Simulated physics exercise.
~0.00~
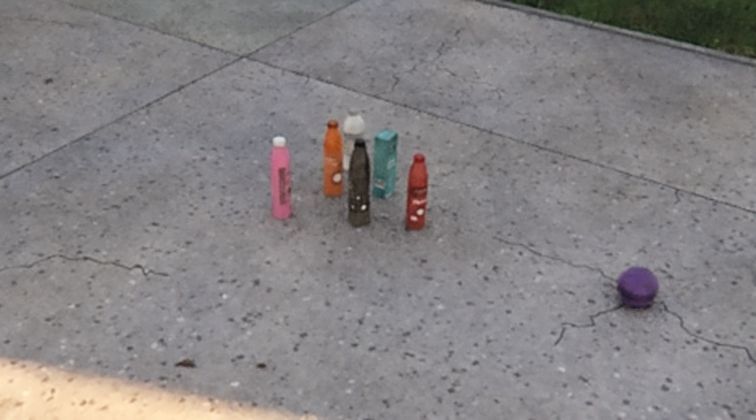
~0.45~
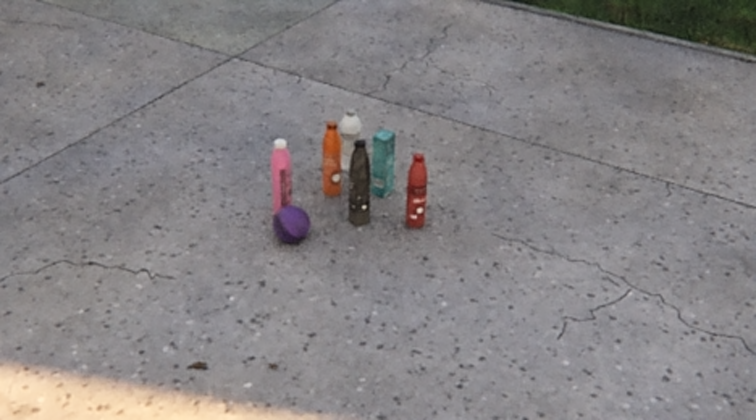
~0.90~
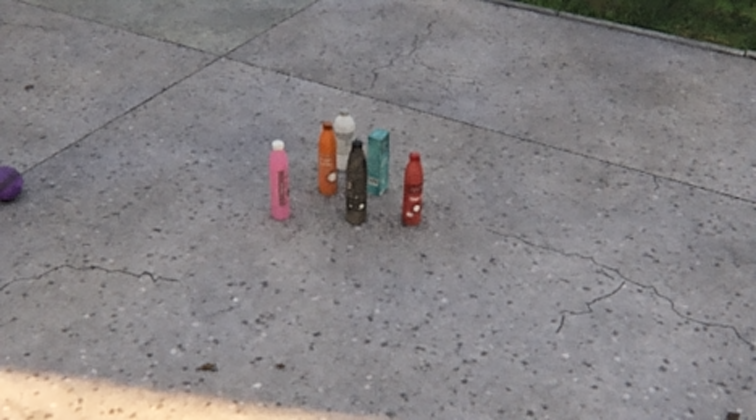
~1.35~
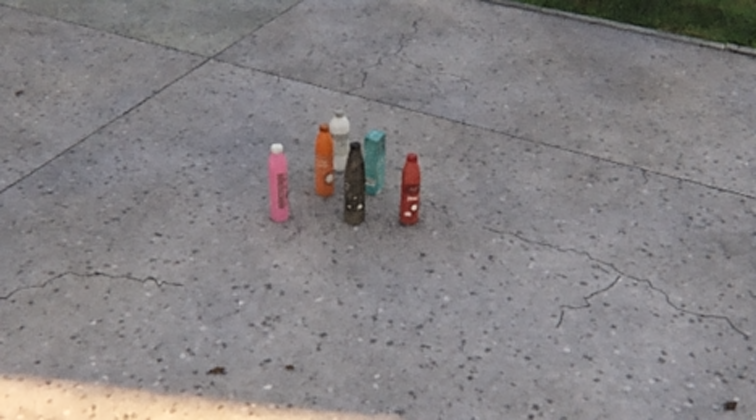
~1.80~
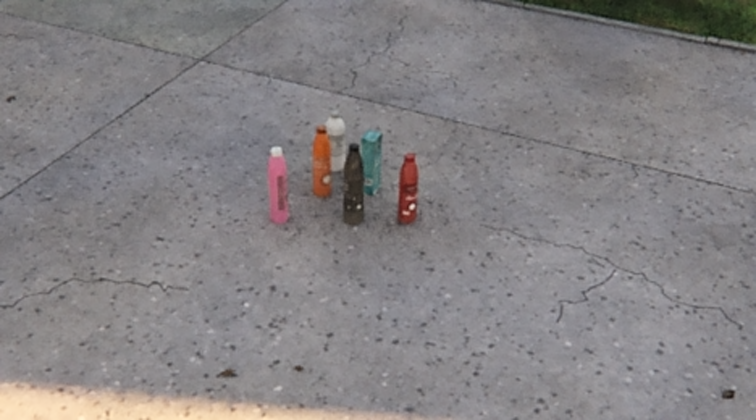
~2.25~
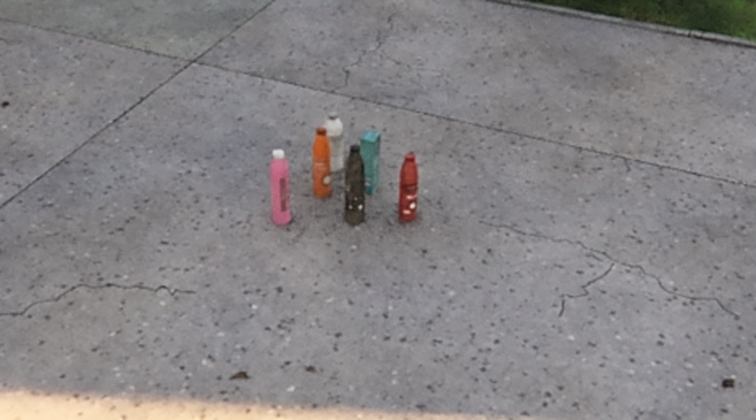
On a speckled, cracked concrete surface, a purple ball rolls from the right toward a cluster of five bottles and a turquoise carton, passes in front of the pink bottle and leaves at the left, with all six items still standing at the end.
